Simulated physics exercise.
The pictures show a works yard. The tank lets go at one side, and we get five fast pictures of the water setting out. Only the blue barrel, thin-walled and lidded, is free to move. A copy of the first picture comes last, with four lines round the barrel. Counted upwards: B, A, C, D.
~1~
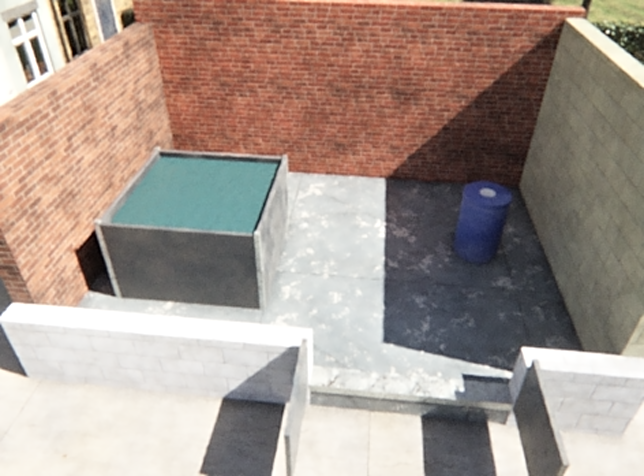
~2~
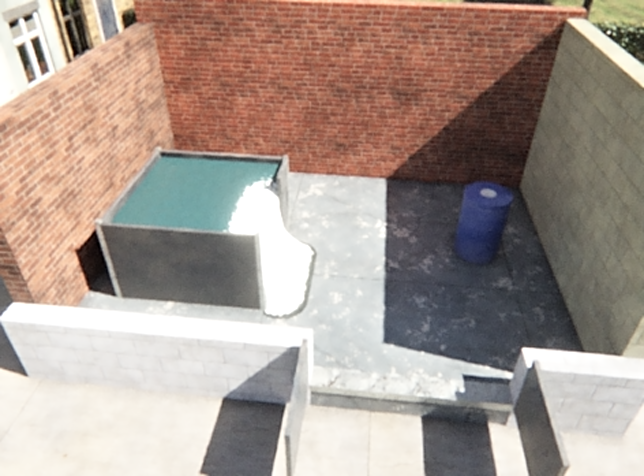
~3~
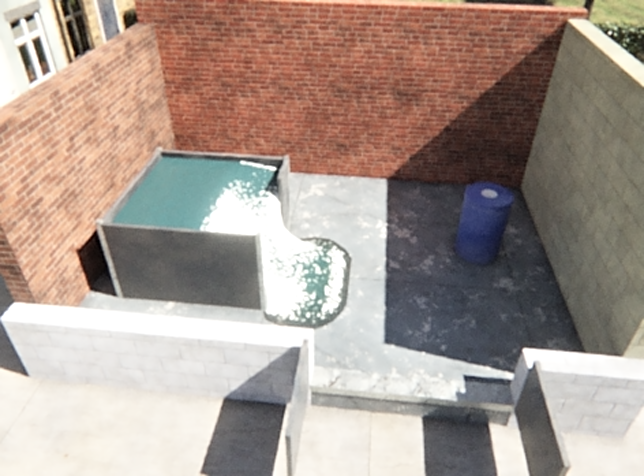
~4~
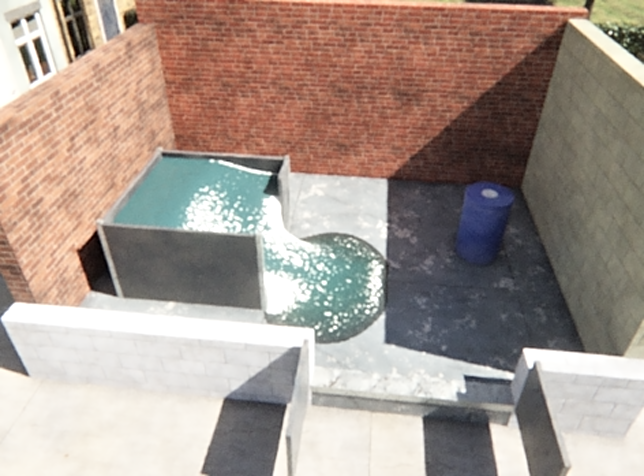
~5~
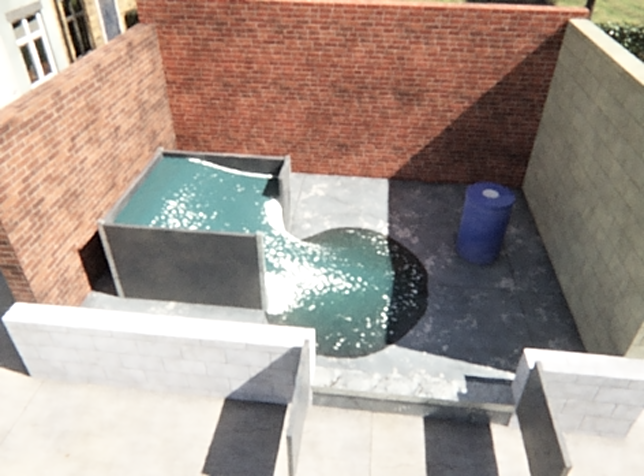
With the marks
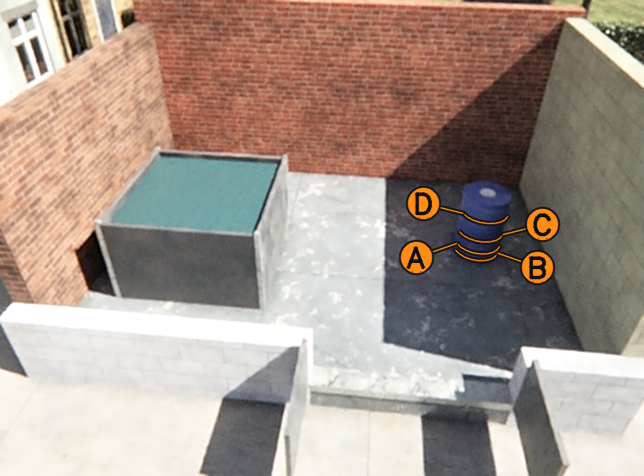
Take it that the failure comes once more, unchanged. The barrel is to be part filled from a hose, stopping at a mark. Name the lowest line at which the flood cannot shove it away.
Level D just does it.
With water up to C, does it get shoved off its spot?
Yes.
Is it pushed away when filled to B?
Yes, it does.
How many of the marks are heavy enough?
One.
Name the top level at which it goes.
C it is.
On the marked copy, A at (480, 253); B at (478, 260); C at (483, 242); D at (487, 223); from the bottom up B, A, C, D.
For level A, it is pushed about 4 times its own width away.
For level B, it is pushed about 8 times its own width away.
For level C, it is pushed about half its own width away.
For level D, it does not move.
